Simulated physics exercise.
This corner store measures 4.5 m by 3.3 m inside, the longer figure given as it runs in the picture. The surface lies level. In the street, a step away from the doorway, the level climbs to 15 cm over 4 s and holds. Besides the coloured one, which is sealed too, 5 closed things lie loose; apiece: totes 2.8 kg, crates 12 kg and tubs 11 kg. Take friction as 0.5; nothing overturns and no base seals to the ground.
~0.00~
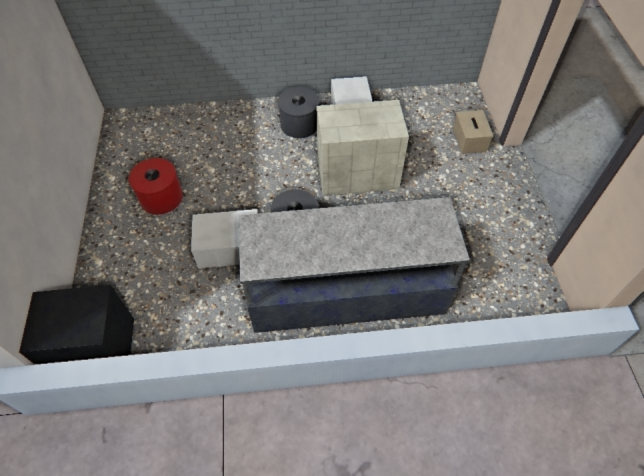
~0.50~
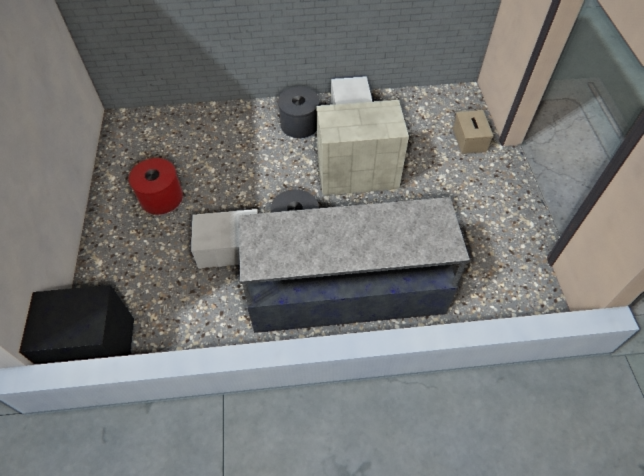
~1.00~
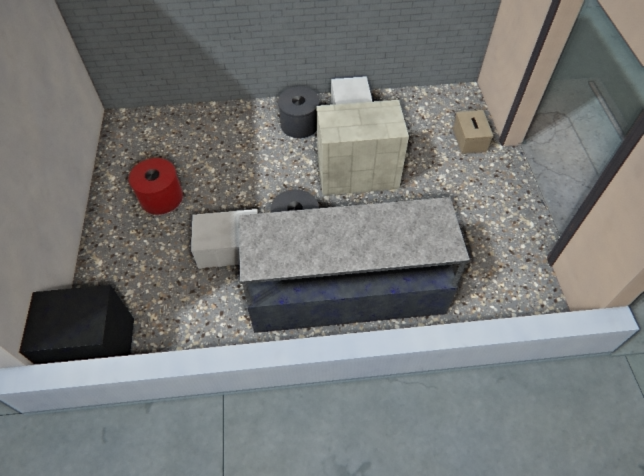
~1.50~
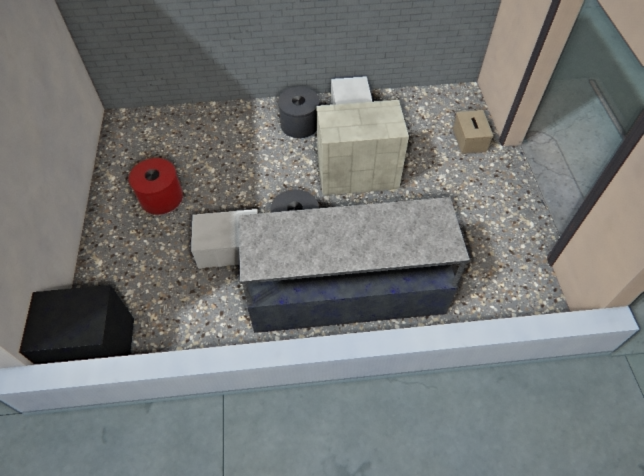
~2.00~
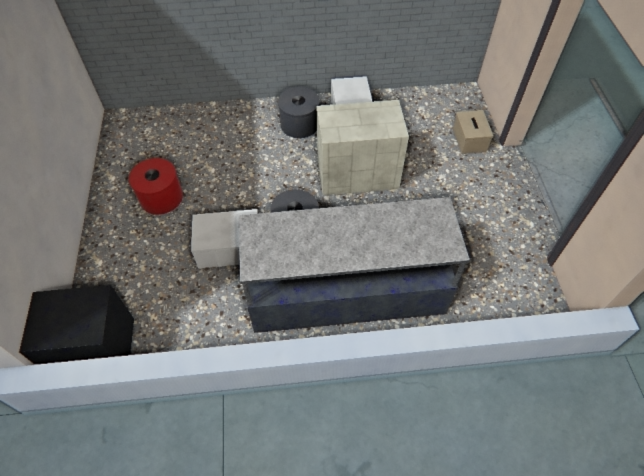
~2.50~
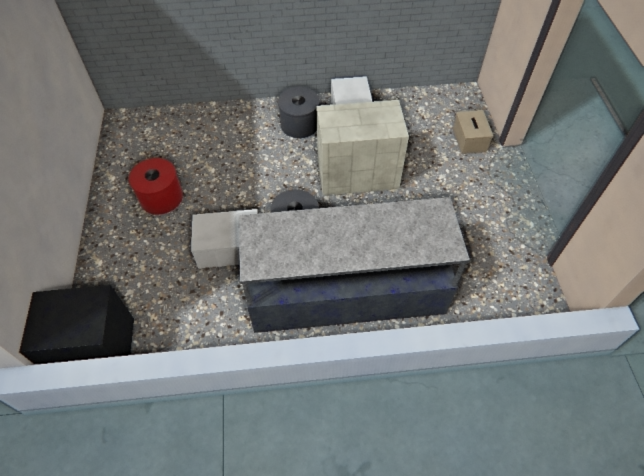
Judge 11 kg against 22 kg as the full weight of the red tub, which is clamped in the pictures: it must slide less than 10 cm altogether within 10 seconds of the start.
I expect that the smaller load will do.
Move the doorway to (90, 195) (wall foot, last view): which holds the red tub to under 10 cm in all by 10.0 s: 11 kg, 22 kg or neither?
Then only the higher weight holds it.
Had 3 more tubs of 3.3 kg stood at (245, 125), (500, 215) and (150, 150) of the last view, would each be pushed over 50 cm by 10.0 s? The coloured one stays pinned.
In that order: Past it, more, short of it.
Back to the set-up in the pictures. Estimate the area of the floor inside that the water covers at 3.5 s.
Roughly 1.5 m2.
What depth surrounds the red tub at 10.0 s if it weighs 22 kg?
Roughly 6 cm.
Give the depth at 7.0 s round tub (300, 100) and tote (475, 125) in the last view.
About 3 and 3 cm.
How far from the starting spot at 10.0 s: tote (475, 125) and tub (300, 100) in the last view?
In turn: 50 cm, 0 cm.
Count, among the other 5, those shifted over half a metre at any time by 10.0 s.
I count 3.
After 3.5 s the red tub would be 0 cm from its start with 11 kg and 0 cm from its start with 22 kg; 0 cm of water round it then.
After 4.5 s the red tub would be 0 cm from its start with 11 kg and 0 cm from its start with 22 kg; 0 cm of water round it then.
After 7.0 s the red tub would be 0 cm from its start with 11 kg and 0 cm from its start with 22 kg; 1 cm of water round it then.
After 10.0 s the red tub would be 0 cm from its start with 11 kg and 0 cm from its start with 22 kg; 6 cm of water round it then.
